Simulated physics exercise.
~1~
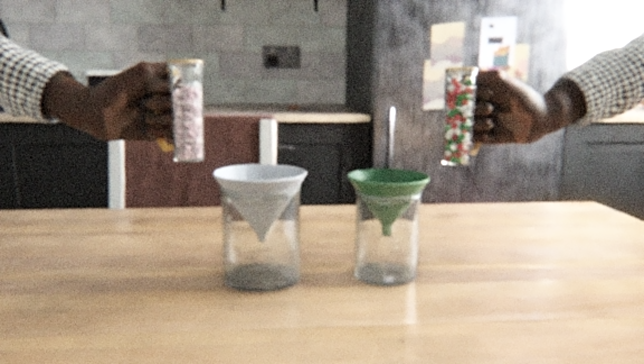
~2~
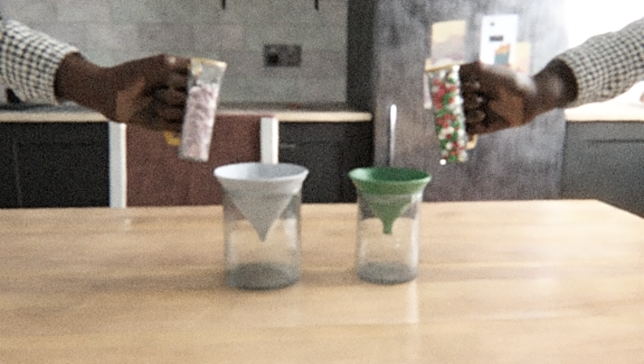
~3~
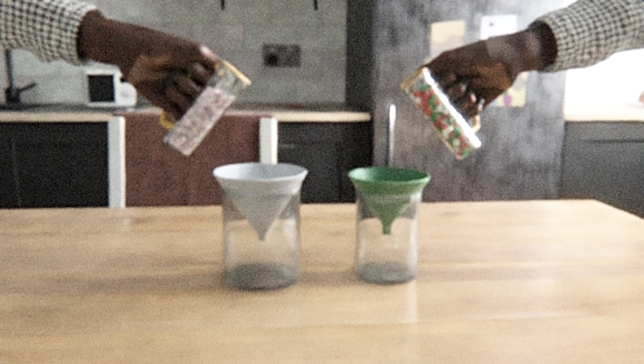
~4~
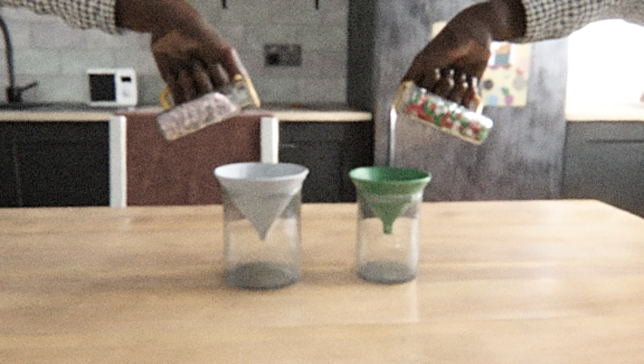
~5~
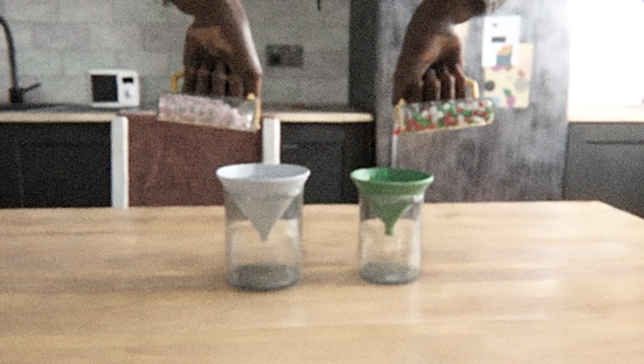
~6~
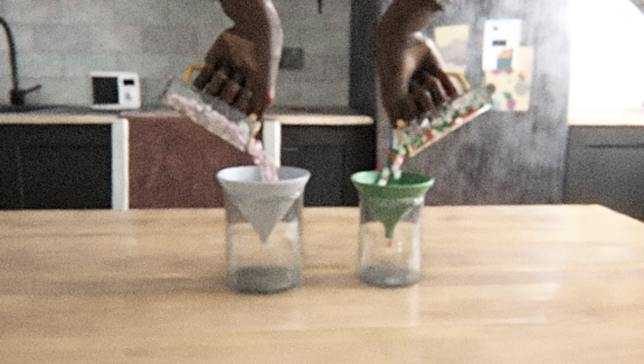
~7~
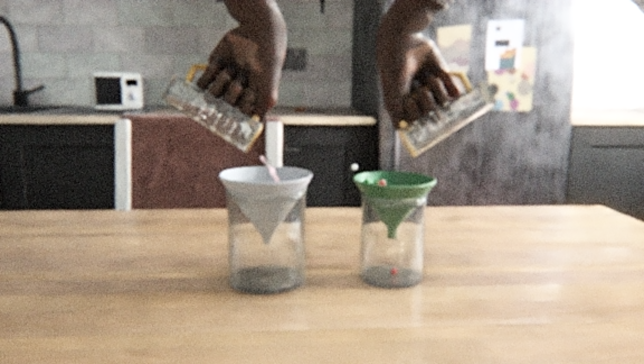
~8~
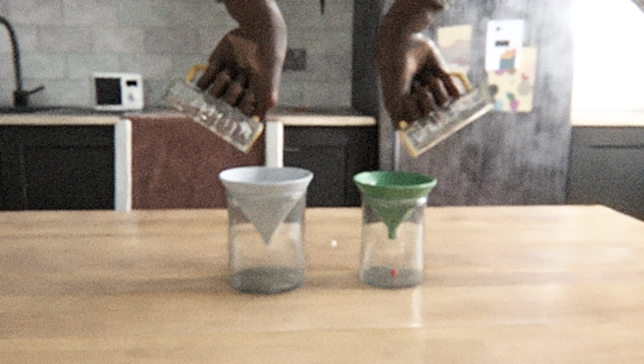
Two dark-skinned hands in checked sleeves hold clear cups of small pieces, pale pink on the left and red, green and white on the right, above a wooden kitchen table seen from the front by a slightly swaying camera. Below them, a grey funnel and a green funnel sit in glass jars. The hands move inward and tip the cups onto their sides, then further over, and the pieces tumble into the funnels. Both cups empty. Most pieces stay held in both funnels, with none in the left jar, a stray few in the right jar and a few beside it.
